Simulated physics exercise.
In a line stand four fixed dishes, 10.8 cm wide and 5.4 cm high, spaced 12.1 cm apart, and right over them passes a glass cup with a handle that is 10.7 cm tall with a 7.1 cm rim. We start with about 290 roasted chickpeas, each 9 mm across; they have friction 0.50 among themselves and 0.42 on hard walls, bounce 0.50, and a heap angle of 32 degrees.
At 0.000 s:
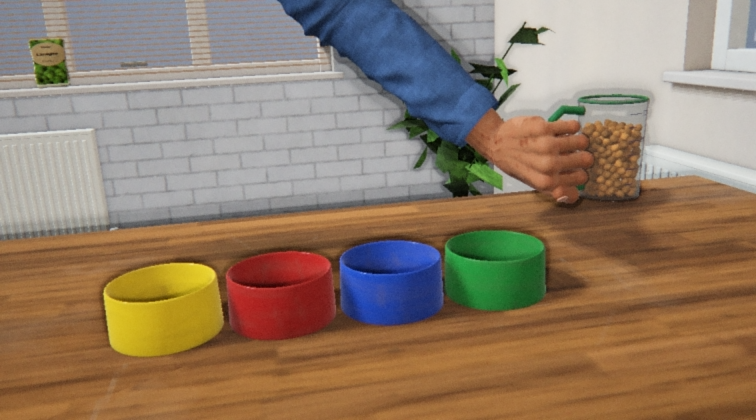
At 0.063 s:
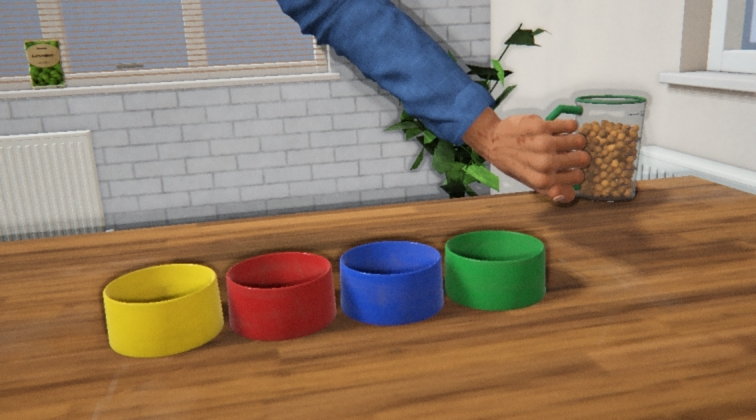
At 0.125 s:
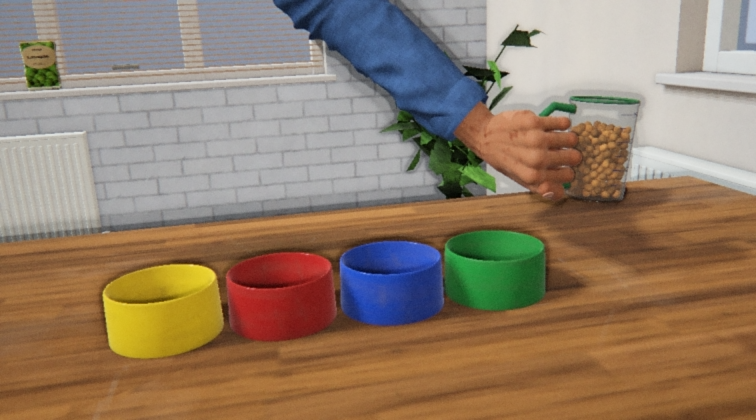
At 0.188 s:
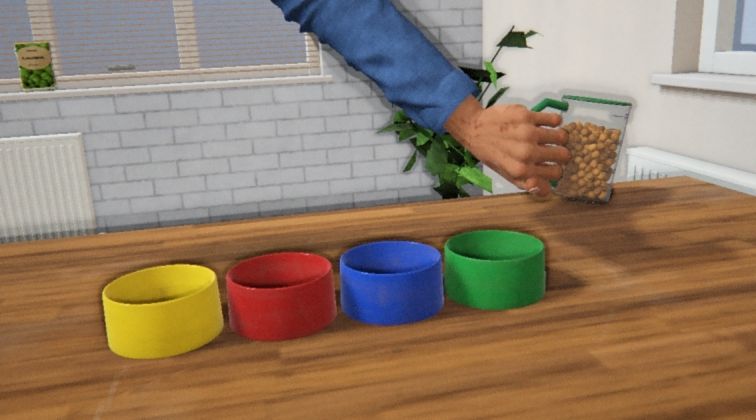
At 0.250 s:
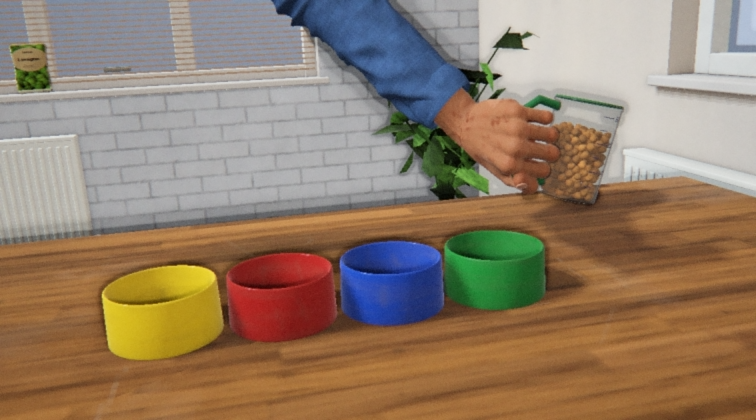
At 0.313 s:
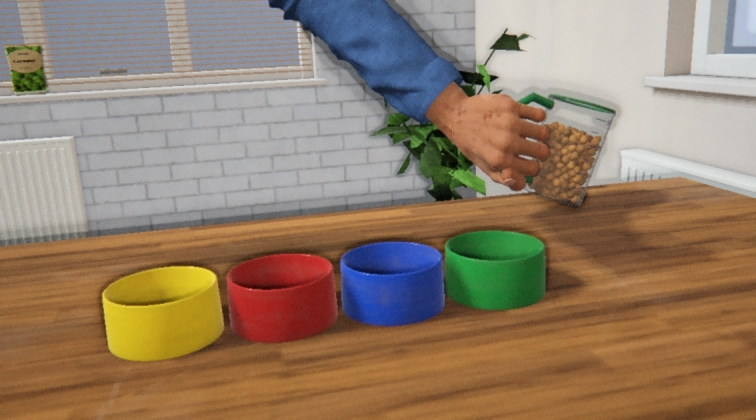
A wooden tabletop in a room with a white brick wall, a window with blinds, a radiator and a leafy plant is seen from slightly above. Yellow, red, blue and green dishes stand in a row from left to right, with a handled clear cup of roasted chickpeas behind them at right. A blue-sleeved arm grips the cup, moving it slightly left while tilting it modestly, as the camera shifts very slightly.
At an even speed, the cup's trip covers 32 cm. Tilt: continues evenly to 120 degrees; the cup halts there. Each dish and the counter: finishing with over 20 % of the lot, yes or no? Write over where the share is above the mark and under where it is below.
Red dish: Under; blue dish: Over; green dish: Under; yellow dish: Under; counter: Under.
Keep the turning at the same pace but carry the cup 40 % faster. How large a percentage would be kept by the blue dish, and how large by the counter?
Shares - blue 100, counter 0.
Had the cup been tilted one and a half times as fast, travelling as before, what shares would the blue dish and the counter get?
Blue 40, counter 20.
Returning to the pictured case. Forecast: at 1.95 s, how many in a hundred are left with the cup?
Around 35 in a hundred.
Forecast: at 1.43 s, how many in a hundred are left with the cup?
100 %.
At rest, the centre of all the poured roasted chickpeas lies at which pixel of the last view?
Approximately (398, 284) in the last picture.
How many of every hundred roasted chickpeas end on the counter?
0 %.
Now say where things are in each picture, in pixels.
In the first picture, cup at (611, 147), tilt 0 degrees, lip at (642, 97), moved 0.0 cm; middle of the pieces at (607, 155); green dish at (494, 246); blue dish at (390, 257); red dish at (279, 269); yellow dish at (161, 282).
In the second picture, cup at (607, 148), tilt 1 degrees, lip at (640, 98), moved 0.3 cm; middle of the pieces at (604, 156).
In the third picture, cup at (599, 148), tilt 5 degrees, lip at (633, 100), moved 1.3 cm; middle of the pieces at (595, 156).
In the fourth picture, cup at (588, 149), tilt 9 degrees, lip at (625, 104), moved 2.6 cm; middle of the pieces at (583, 156).
In the fifth picture, cup at (577, 150), tilt 14 degrees, lip at (617, 107), moved 3.8 cm; middle of the pieces at (572, 157).
In the sixth picture, cup at (567, 151), tilt 18 degrees, lip at (609, 112), moved 5.1 cm; middle of the pieces at (561, 158); green dish at (494, 246); blue dish at (391, 258); red dish at (280, 271); yellow dish at (161, 286). The cup turns about 70 degrees a second and travels 20 cm a second.
After 0.98 s, tilt 66 degrees; cup holds 100 %.
Then, at 1.43 s, tilt 98 degrees; cup holds 100 %.
After 1.95 s, tilt 120 degrees; cup holds 35 %, blue 65 %.
At rest (2.8 s), red 0 %, blue 100 %, green 0 %, yellow 0 %, counter 0 %.
